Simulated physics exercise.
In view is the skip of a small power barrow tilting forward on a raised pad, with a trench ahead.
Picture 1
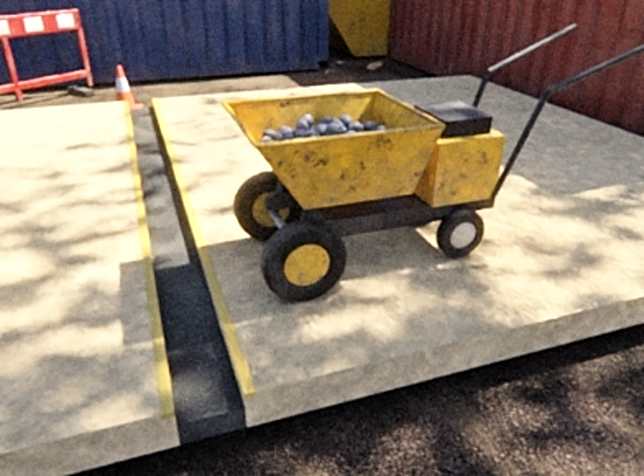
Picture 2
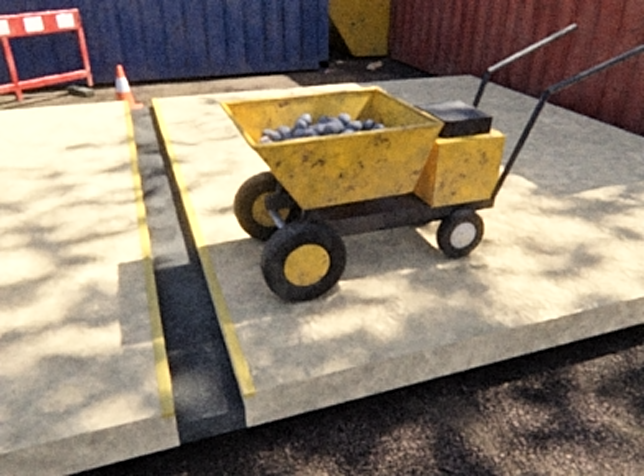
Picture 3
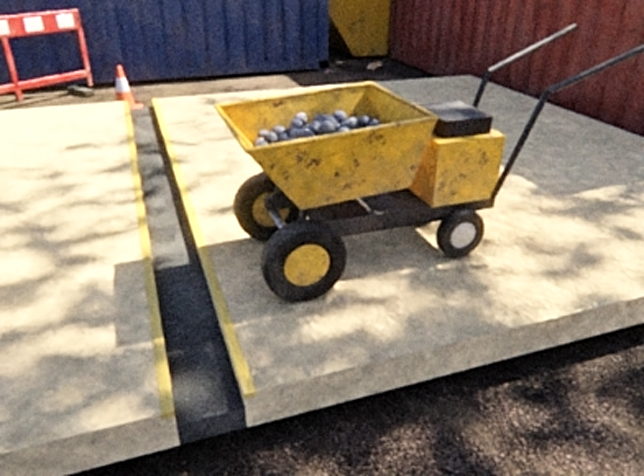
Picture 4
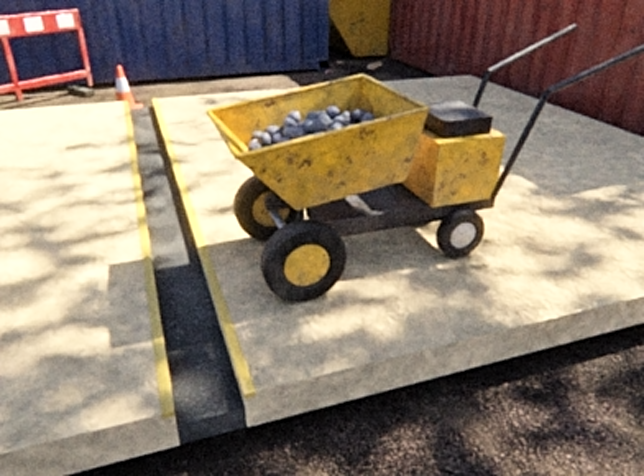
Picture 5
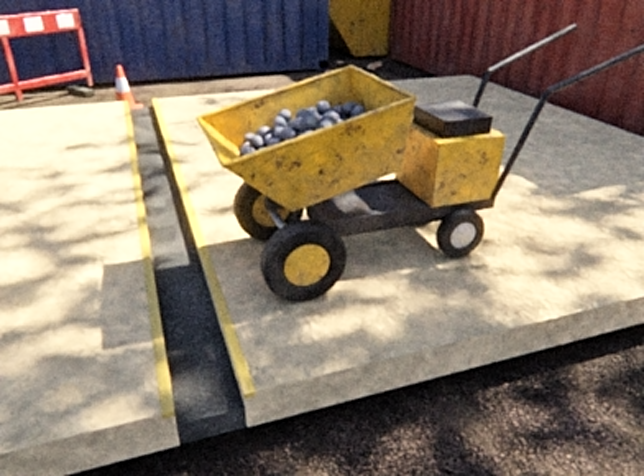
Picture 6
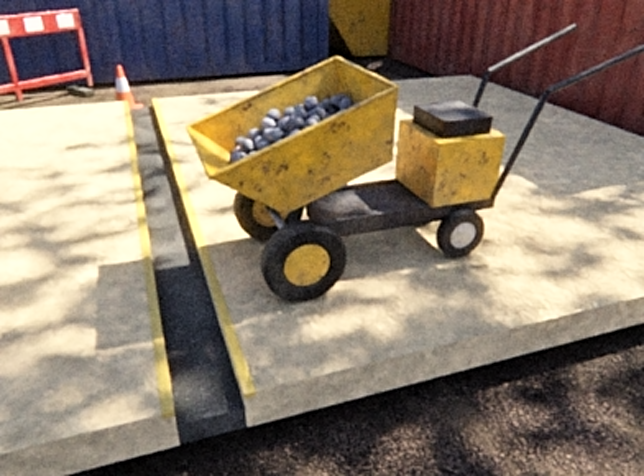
A yellow skip loaded with round grey cobbles tilts forward to the left on its barrow.
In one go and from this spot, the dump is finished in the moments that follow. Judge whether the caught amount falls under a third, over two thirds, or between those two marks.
Ends up short of a third.
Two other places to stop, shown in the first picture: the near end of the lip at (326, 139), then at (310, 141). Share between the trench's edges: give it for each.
That works out to 60 per cent for the first position and 60 per cent for the second.
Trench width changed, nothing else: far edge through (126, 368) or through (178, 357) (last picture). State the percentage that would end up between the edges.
In order: 50 per cent, then 0 per cent.
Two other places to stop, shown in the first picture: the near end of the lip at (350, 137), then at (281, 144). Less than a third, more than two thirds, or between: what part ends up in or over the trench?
One: Between a third and two thirds. Two: Between a third and two thirds.
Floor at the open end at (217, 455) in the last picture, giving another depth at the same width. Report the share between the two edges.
About 20 %.
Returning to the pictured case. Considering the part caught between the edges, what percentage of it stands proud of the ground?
About 35 per cent.
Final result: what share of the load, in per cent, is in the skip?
It ends up near 15 per cent.
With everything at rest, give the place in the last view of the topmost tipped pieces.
Roughly (126, 271).
Soon, skip tipped steeply; all in the skip.
A while on, skip tipped right over; nearly all in the skip; a stray few in or heaped over the trench; a small part beyond it; a stray few falling.
Towards the end, skip tipped right over; about a third in the skip; a small part in or heaped over the trench; about two thirds beyond it.
Finally, skip tipped right over; a small part in the skip; about a quarter in or heaped over the trench; about two thirds beyond it.
